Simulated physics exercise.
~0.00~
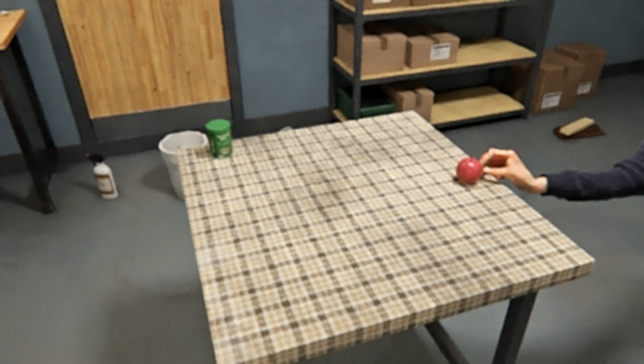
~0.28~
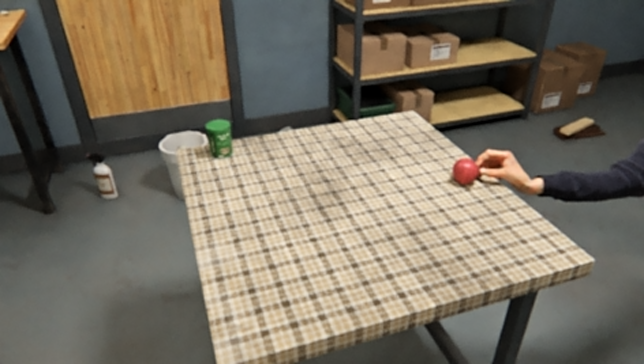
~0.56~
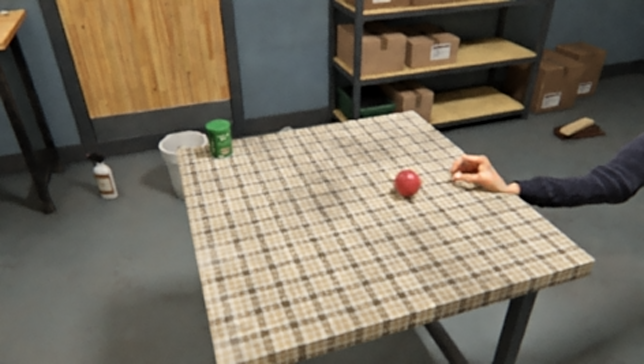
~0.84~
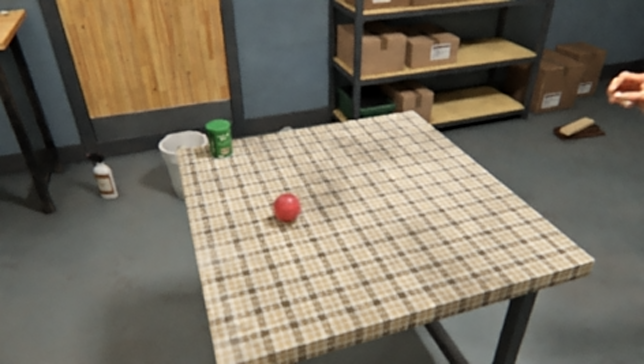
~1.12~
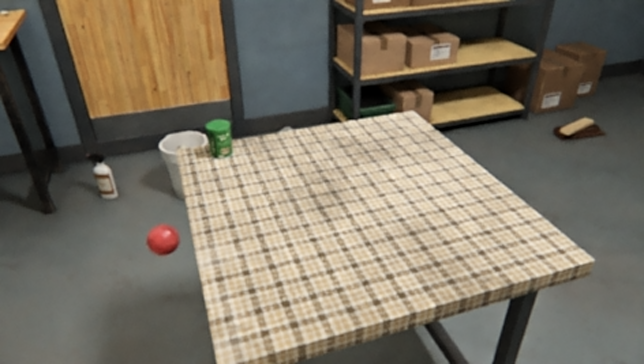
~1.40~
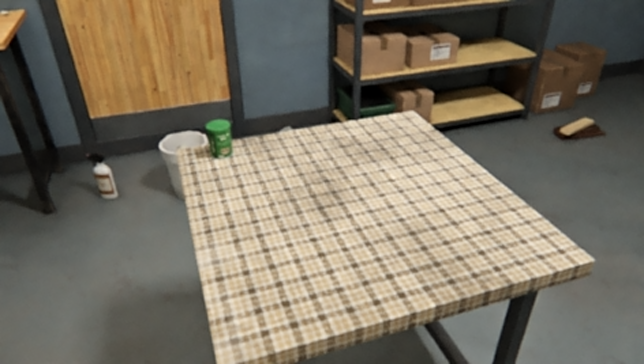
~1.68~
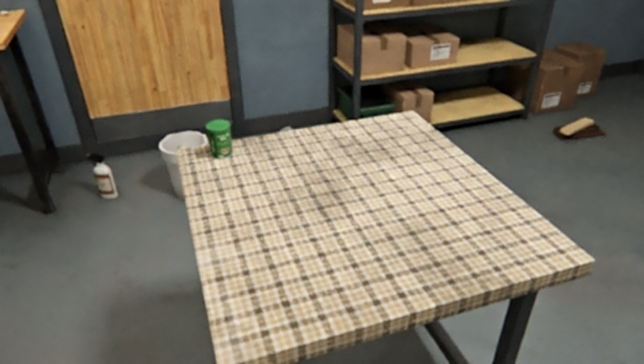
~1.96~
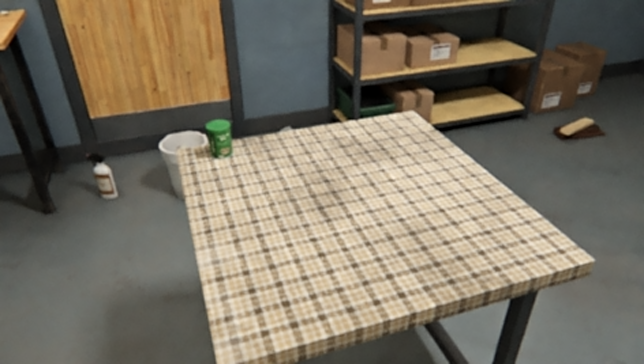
At first, a hand reaches in from the right and holds a red apple near the right edge of a table with a checked cover, while a green tin sits at the far left corner. The hand nudges the apple to the left, lets go and draws back. The apple rolls on across the table top as the hand leaves the view. It then passes over the left edge and drops out of sight. By the end, the apple is off the table, and the green tin still stands in its place.
